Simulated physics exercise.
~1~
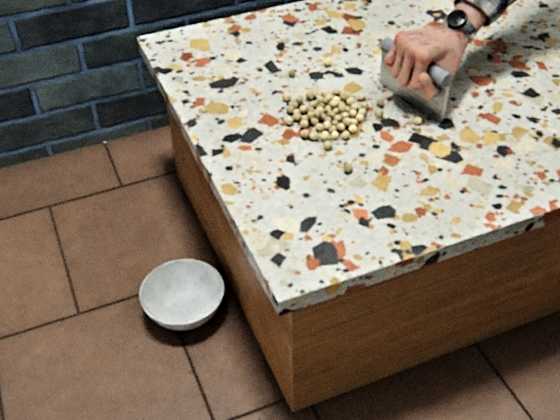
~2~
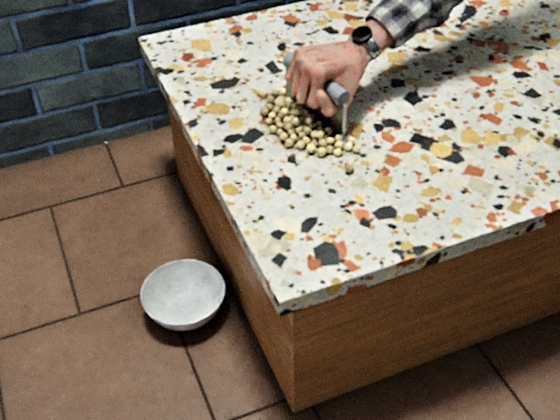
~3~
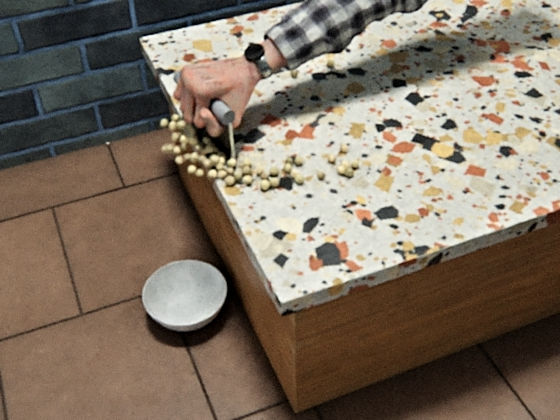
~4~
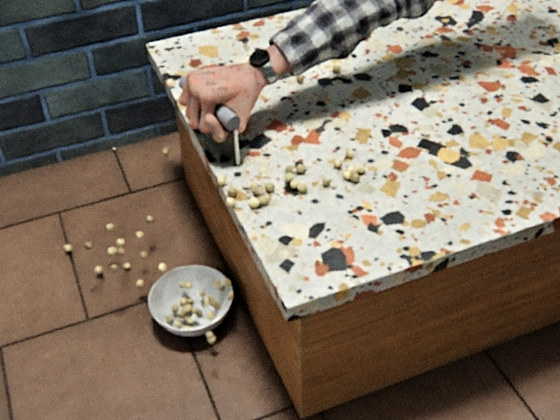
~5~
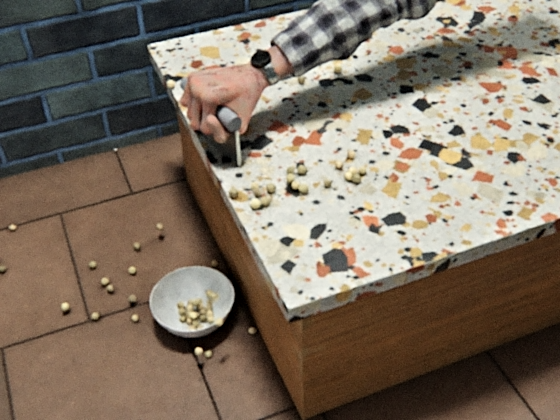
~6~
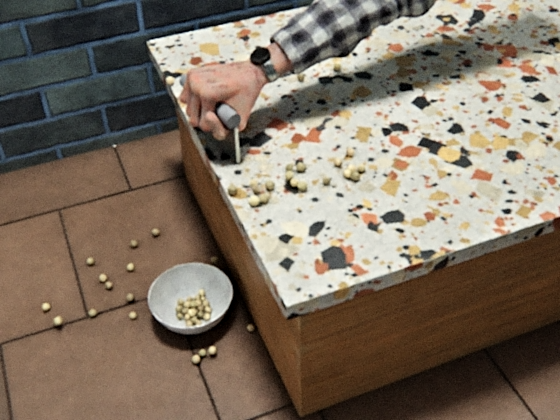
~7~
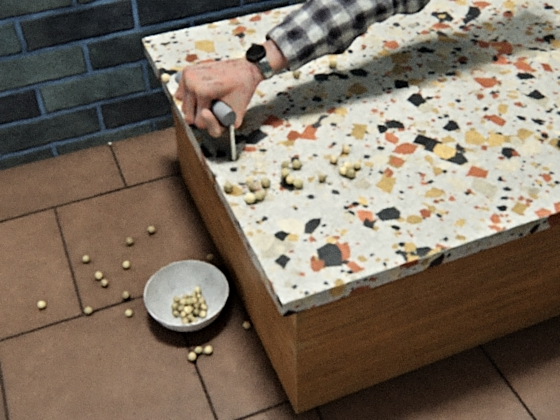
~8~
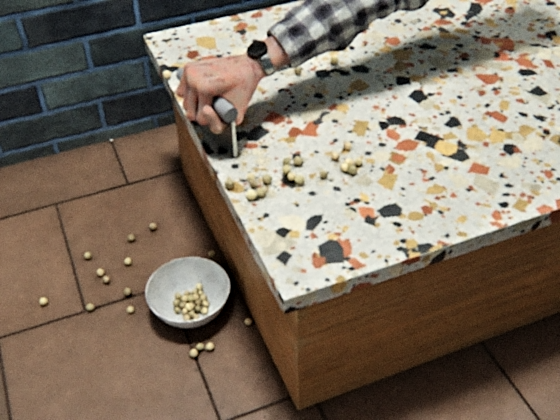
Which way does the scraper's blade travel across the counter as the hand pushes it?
The blade travels to the left, going through the pile of nuts toward the counter's left edge.
